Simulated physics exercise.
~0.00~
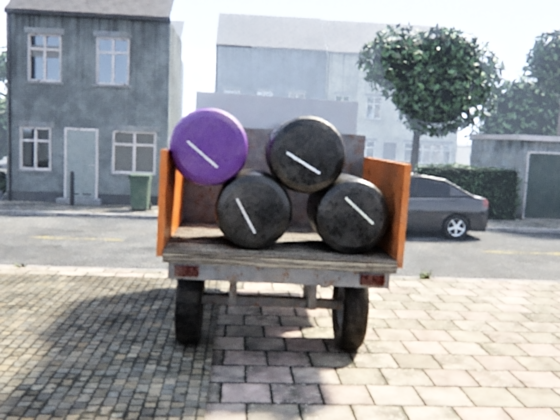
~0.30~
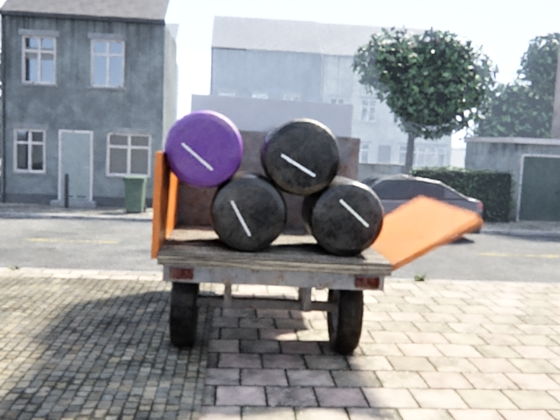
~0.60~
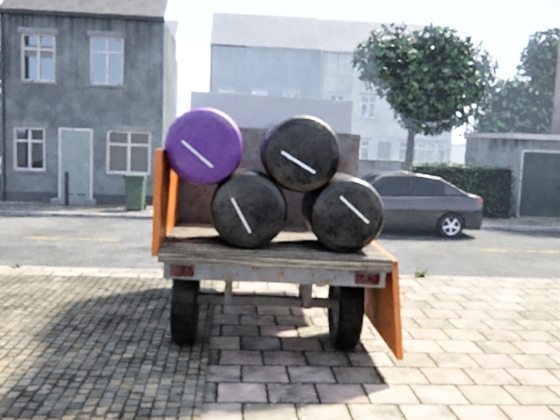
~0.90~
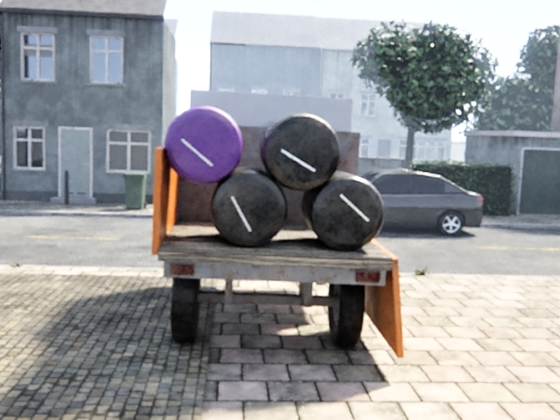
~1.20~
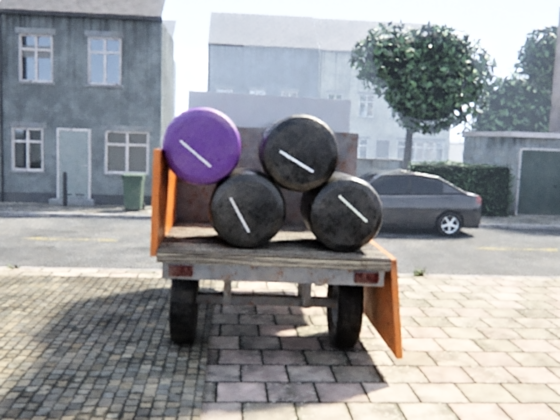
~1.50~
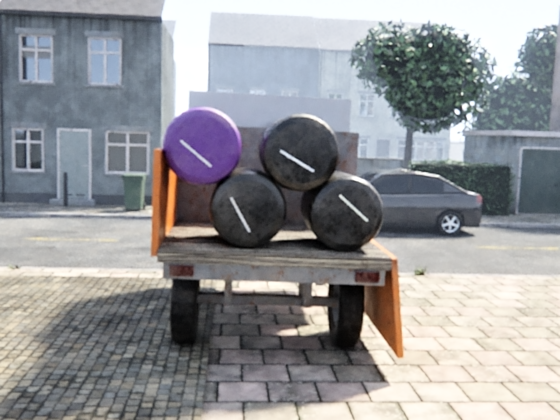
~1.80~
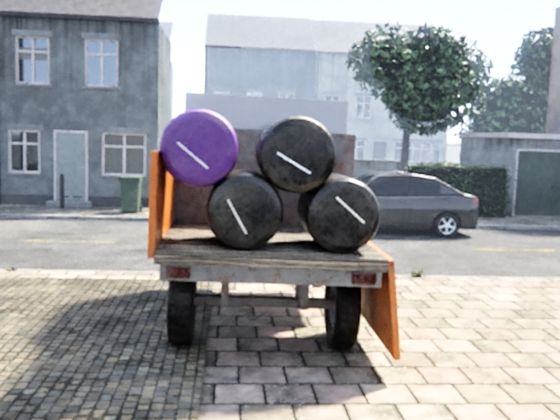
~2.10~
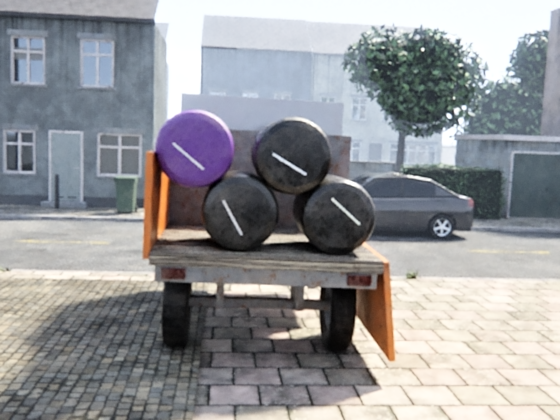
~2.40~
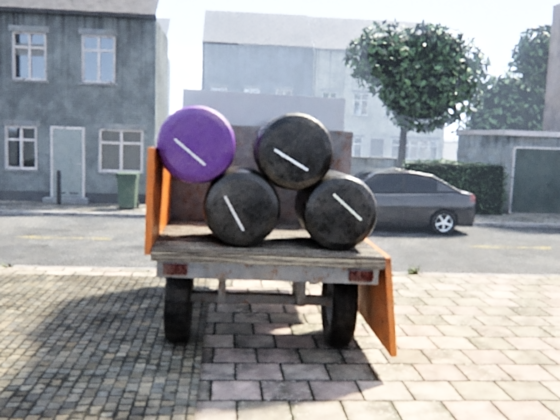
We see the tail of a flatbed trailer carrying one purple and three black round bales, stacked two on two. The orange side panel on the right swings outward and drops to hang below the deck, while all the bales stay in place, the purple one still resting up at left.
